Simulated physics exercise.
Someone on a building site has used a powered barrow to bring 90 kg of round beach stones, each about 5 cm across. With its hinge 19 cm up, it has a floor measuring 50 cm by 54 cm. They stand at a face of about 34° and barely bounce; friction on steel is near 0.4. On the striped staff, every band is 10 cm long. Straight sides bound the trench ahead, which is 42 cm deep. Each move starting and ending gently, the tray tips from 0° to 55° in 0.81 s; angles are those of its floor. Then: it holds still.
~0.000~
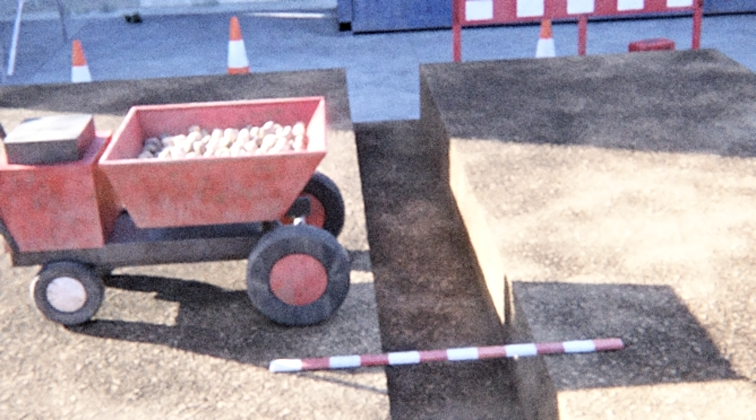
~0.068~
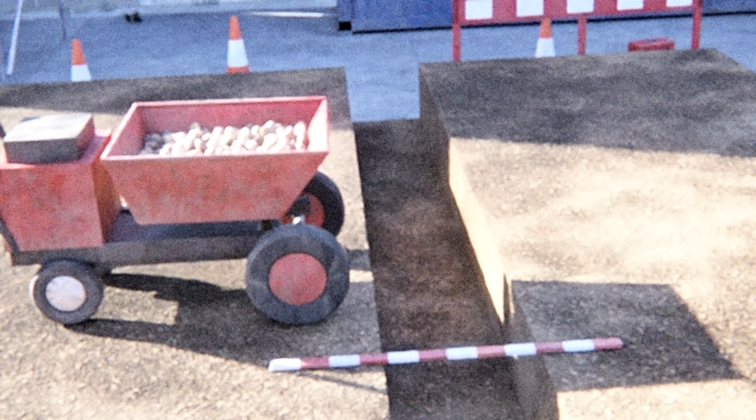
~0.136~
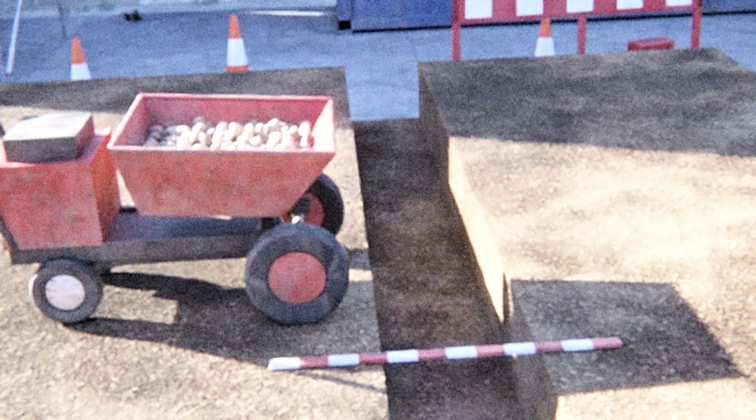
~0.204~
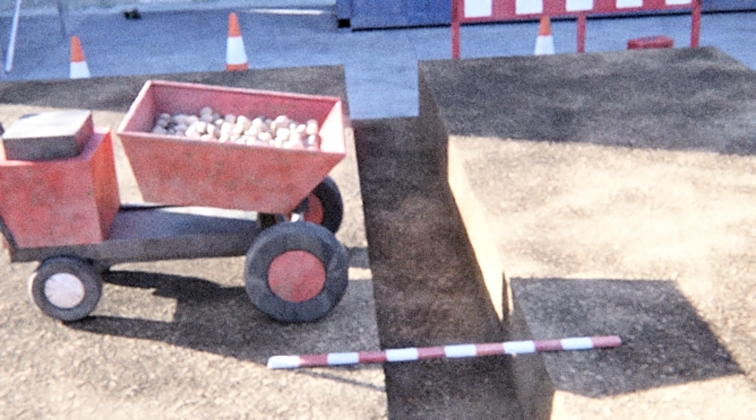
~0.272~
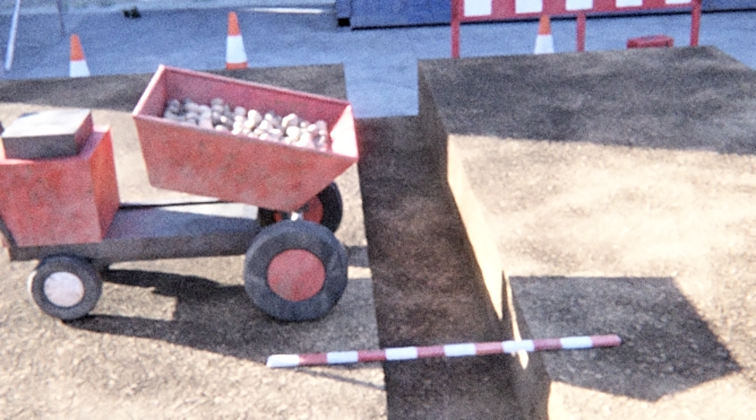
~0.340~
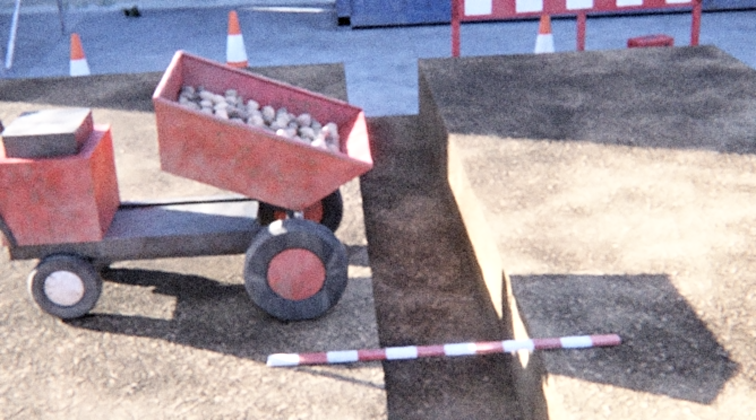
A red powered barrow slowly tilts its tray of round stones rightward beside a trench.
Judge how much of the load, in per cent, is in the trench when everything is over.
I judge it at about 52 per cent.
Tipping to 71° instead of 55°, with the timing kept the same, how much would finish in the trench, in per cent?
Then about 80 per cent.
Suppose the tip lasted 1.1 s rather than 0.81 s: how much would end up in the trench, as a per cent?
Expected share: Around 50%.
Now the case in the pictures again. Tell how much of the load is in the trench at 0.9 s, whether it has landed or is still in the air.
Around 5 per cent of it, at that instant.
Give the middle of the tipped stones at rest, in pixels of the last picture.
Resting centre: About (467, 359).
After 0.6 s the floor is at 47°; 100 % in the tray; the foremost stones are at (381, 179).
After 0.9 s the floor is at 55°; 94 % in the tray, 6 % in the trench; the foremost stones are at (461, 227).
After 1.3 s the floor is at 55°; 62 % in the tray, 35 % in the trench, 3 % past the trench; the foremost stones are at (539, 264).
After 3.2 s the floor is at 55°; 44 % in the tray, 52 % in the trench, 4 % past the trench; the foremost stones are at (605, 263).
